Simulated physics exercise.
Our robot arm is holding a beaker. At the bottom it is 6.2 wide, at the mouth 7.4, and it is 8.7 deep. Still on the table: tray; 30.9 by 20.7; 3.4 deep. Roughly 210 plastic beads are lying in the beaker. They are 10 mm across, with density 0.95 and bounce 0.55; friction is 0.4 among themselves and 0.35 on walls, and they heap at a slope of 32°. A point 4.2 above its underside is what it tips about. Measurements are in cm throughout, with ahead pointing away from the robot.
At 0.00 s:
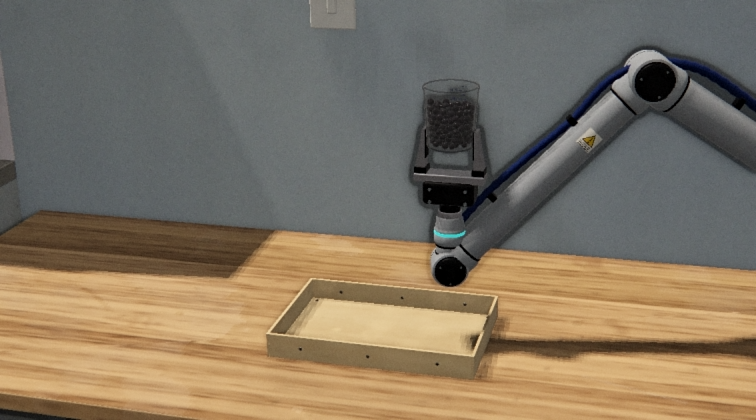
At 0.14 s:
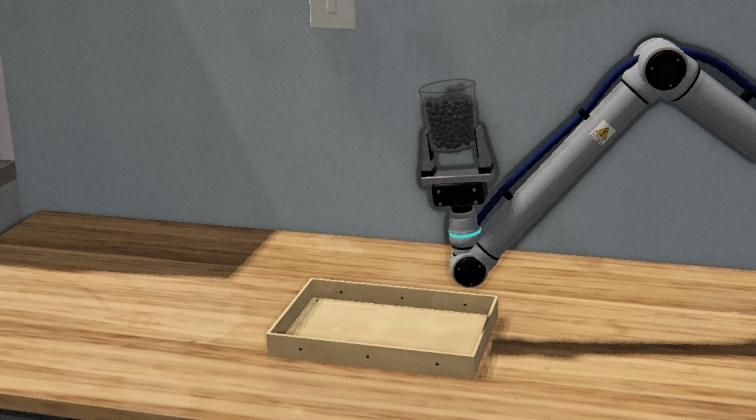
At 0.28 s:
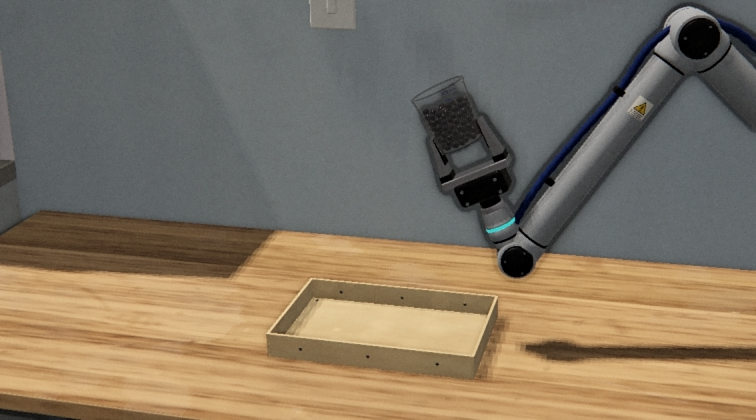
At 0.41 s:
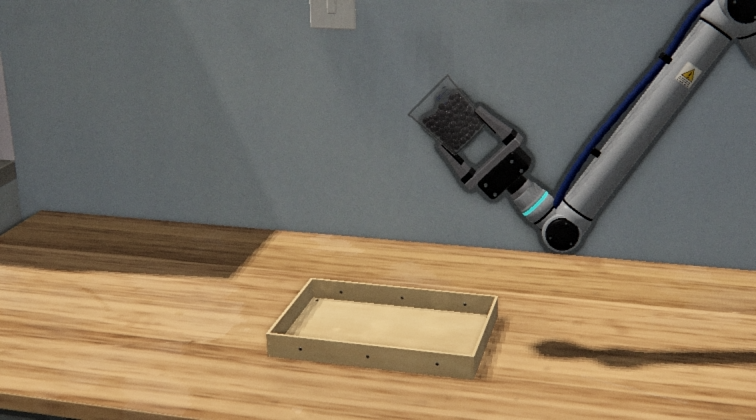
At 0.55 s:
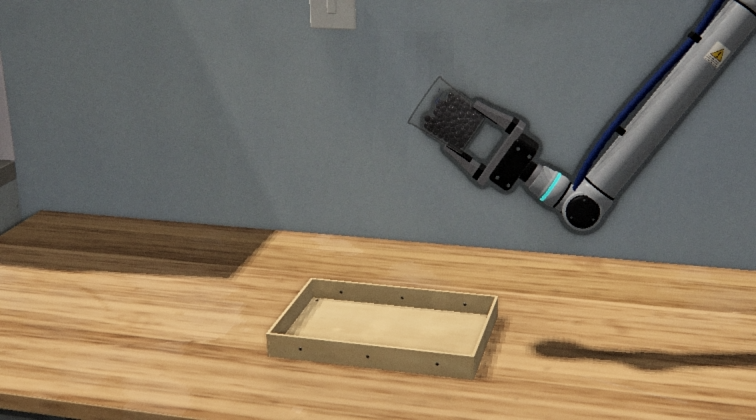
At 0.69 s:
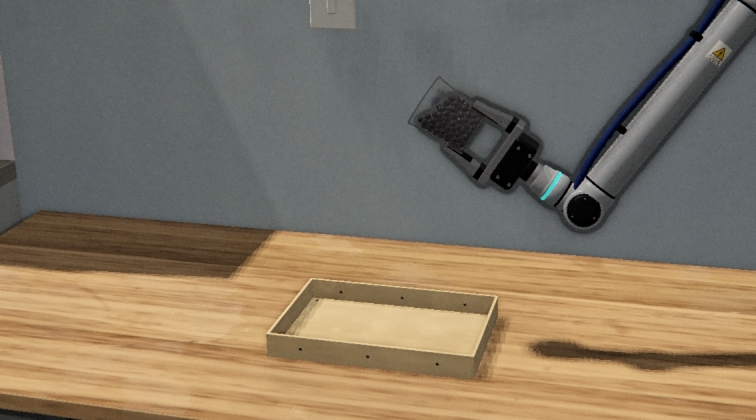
The clip opens with a grey robot arm holding a clear beaker of dark beads upright above a wooden table, where a shallow open tray sits. The arm shifts to the right as its gripper tilts the beaker steadily leftward, then the motion slows with the beaker steeply slanted and the beads still inside.
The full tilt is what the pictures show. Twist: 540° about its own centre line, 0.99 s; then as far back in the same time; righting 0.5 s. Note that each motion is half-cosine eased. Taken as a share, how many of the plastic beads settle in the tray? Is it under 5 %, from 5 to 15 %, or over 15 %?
Under 5 %.
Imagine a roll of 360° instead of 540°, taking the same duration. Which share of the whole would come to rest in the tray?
Estimate: Approx. 0 per cent.
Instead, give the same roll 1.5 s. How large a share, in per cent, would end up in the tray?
It would then come to about 0 per cent.
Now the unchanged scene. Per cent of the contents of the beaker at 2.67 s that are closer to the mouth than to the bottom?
Mouth-half share: Approx. 35 in a hundred.
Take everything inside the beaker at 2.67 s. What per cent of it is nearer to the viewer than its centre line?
About 45 %.
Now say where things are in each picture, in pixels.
Beaker middle at (451, 117), upright; upper third of the load around (451, 111), from x 430 to 470, top at y 100; 212 in the beaker, in the first frame.
Beaker middle at (451, 117), tipped 7°; upper third of the load around (451, 111), from x 430 to 470, top at y 100, in the second frame.
Beaker middle at (450, 117), tipped 26°; upper third of the load around (456, 112), from x 425 to 480, top at y 100, in the third frame.
Beaker middle at (450, 117), tipped 46°; upper third of the load around (455, 110), from x 425 to 480, top at y 95, in the fourth frame.
Beaker middle at (450, 117), tipped 57°; upper third of the load around (455, 110), from x 425 to 480, top at y 95, in the fifth frame.
Beaker middle at (450, 118), tipped 58°; upper third of the load around (456, 110), from x 420 to 480, top at y 100; 212 in the beaker, in the sixth frame.
After 1.68 s, tipped 58°, highest piece 38 above the table; 211 in the beaker, 1 in flight or on a rim.
After 2.67 s, tipped 58°, highest piece 38 above the table; 210 in the beaker, 1 in the tray, 1 in flight or on a rim.
After 3.37 s, upright, highest piece 40 above the table; 210 in the beaker, 2 in the tray.
After 4.07 s, upright, highest piece 40 above the table; 210 in the beaker, 2 in the tray.
At rest, 210 in the beaker, 2 in the tray. That is 1 % in the tray.
